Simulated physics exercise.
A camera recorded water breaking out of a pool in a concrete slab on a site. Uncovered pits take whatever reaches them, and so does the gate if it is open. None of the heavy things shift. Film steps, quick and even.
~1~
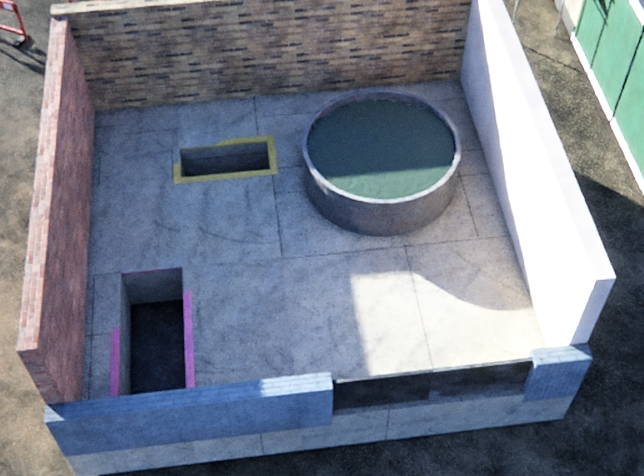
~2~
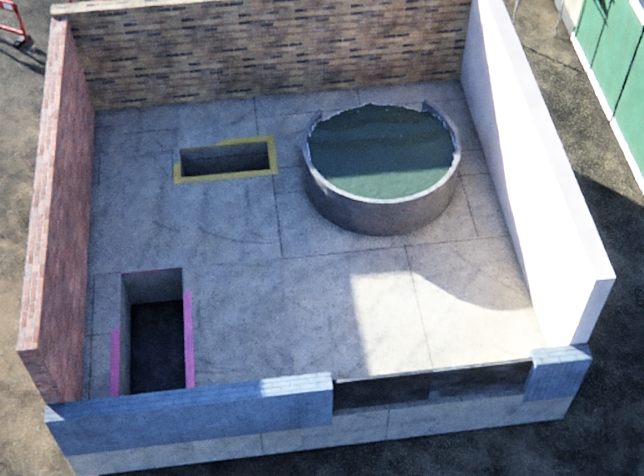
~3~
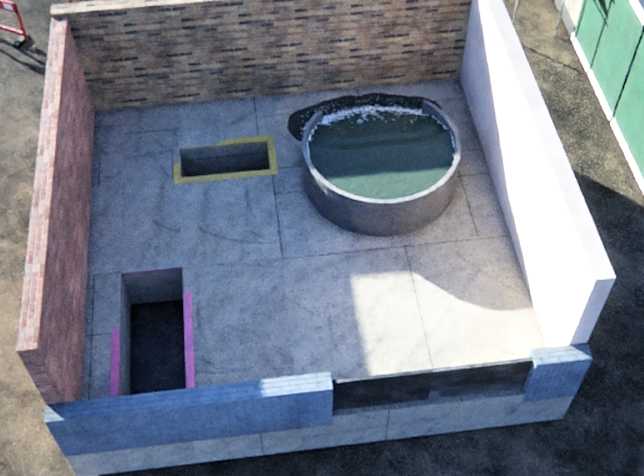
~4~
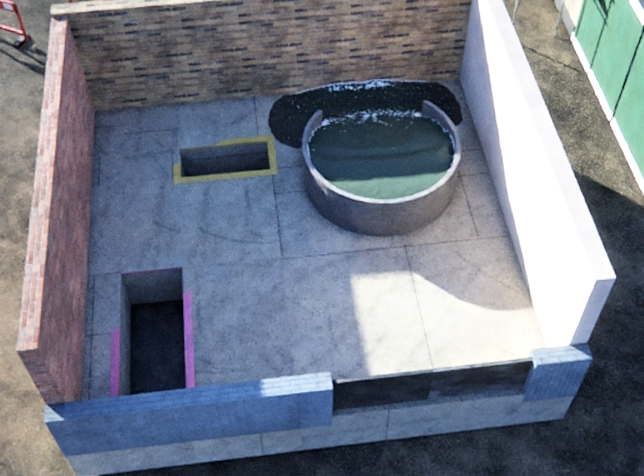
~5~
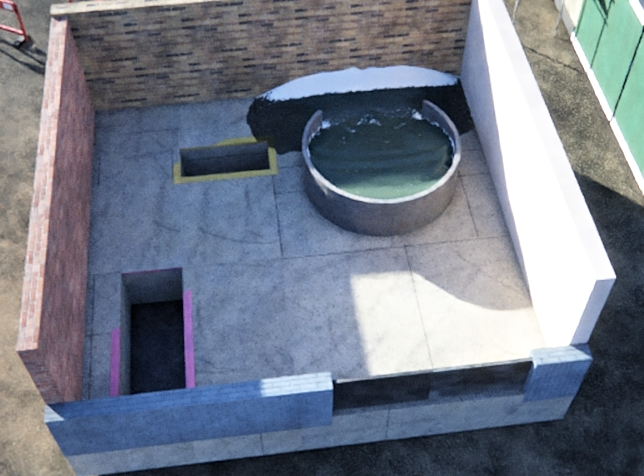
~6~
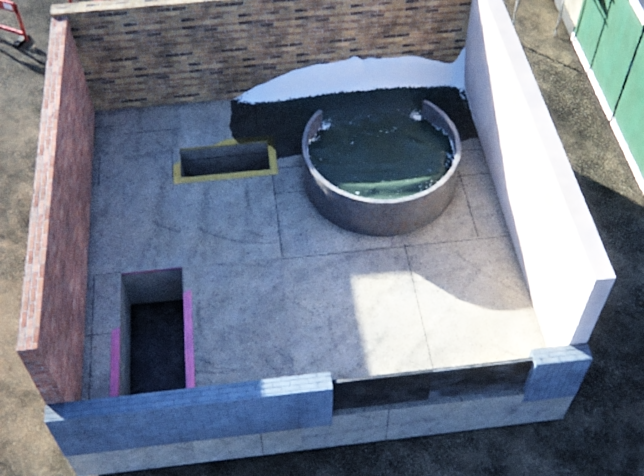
Water lies still in a round tank on a walled concrete slab, then breaks out through a gap on the tank's far side. It spreads in a dark sheet across the slab behind the tank, widening left toward the yellow-edged opening, while white foam appears along the brick wall.
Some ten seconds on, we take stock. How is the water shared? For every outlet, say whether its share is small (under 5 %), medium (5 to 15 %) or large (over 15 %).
Result - gate: Small; pink pit: Large; yellow pit: Large.
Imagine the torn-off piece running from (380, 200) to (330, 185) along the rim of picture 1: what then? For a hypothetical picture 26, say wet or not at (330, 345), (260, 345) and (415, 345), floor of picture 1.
First point swamped, second point swamped, third point swamped.
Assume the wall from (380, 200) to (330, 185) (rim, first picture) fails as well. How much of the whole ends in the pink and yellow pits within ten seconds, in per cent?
In per cent: Pink 45, yellow 0.
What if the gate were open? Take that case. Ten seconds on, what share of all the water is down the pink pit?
I'd put the pink pit at 12 per cent after ten seconds.
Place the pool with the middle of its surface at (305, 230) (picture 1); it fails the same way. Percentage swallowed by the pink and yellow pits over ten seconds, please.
Roughly, in per cent: Pink 10, yellow 40.
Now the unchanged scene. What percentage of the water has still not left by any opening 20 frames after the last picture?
My reading is around 92 percent.
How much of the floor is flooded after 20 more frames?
Close to 50 %.
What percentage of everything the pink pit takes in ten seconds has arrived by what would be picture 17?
Near 0 in a hundred.
A moment on, water covers 20 % of the floor; the gate 0 %, the pink pit 0 %, the yellow pit 0 %.
Next, water covers 30 % of the floor; the gate 0 %, the pink pit 0 %, the yellow pit 3 %.
Then, water covers 50 % of the floor; the gate 0 %, the pink pit 0 %, the yellow pit 8 %.
Later, water covers 85 % of the floor; the gate 0 %, the pink pit 8 %, the yellow pit 14 %.
In the end, water covers 95 % of the floor; the gate 0 %, the pink pit 23 %, the yellow pit 19 %.
